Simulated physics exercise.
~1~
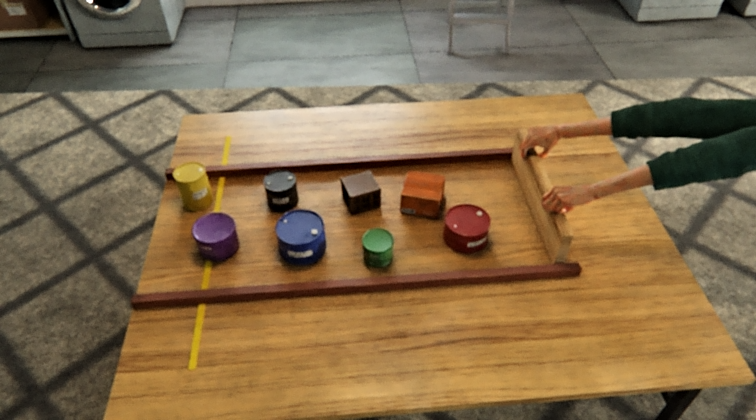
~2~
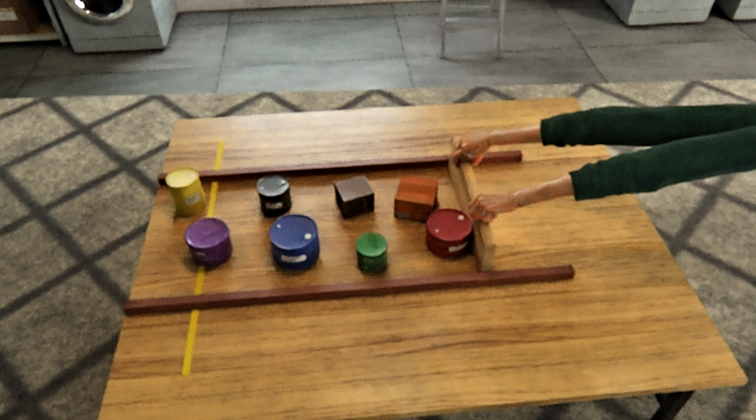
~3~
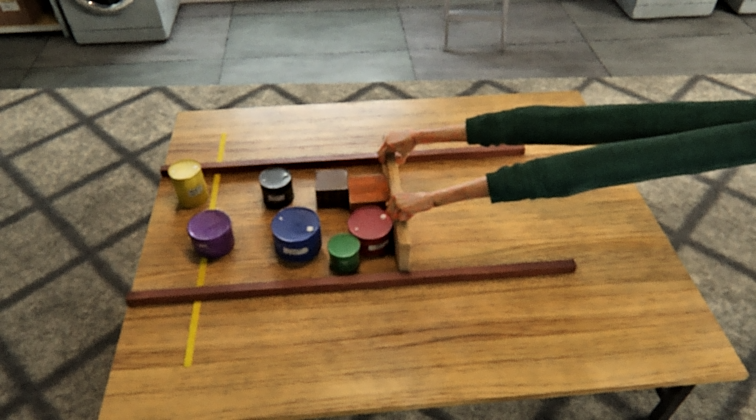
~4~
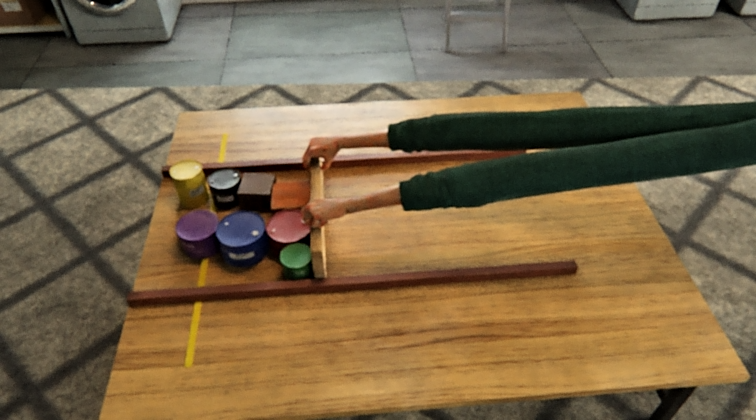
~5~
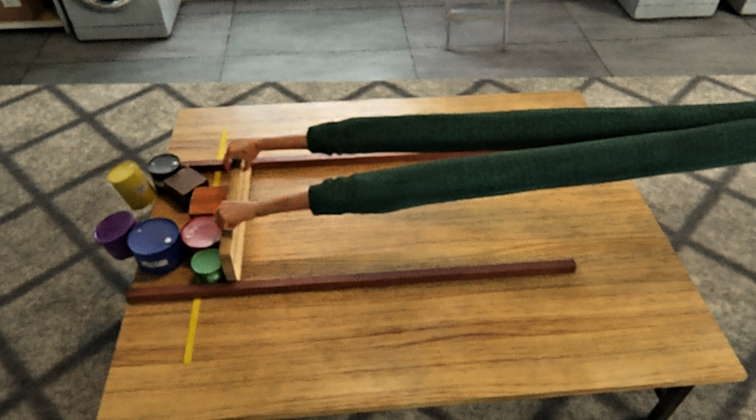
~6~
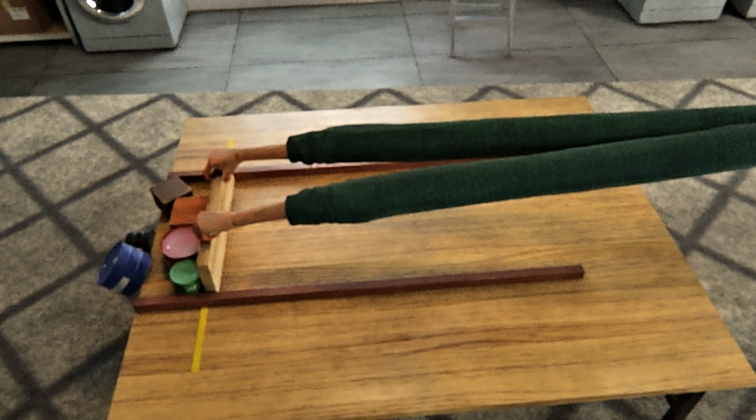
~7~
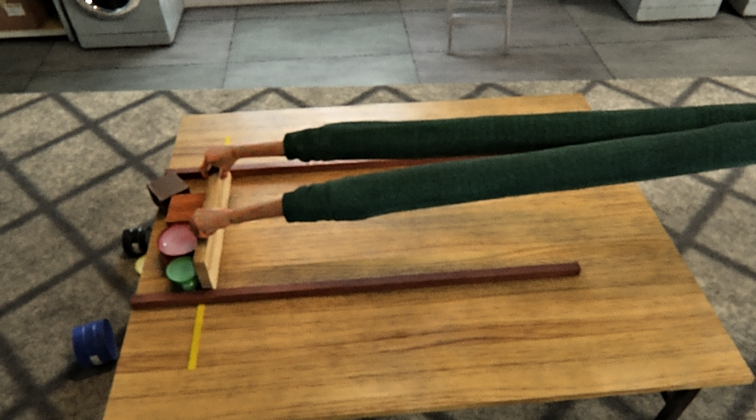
The clip opens on a wooden table where colourful tubs and boxes stand between two dark red rails, with a yellow tape line near the left end. Two hands in green sleeves hold a plank upright behind them and push it left. It reaches the red canister, then gathers the orange box and green pail, and soon the whole group slides together toward the edge. As the plank nears the tape, the yellow, purple, black and blue containers go over the left side. The plank stops, leaving the red canister, green pail, orange box and dark box on the table.
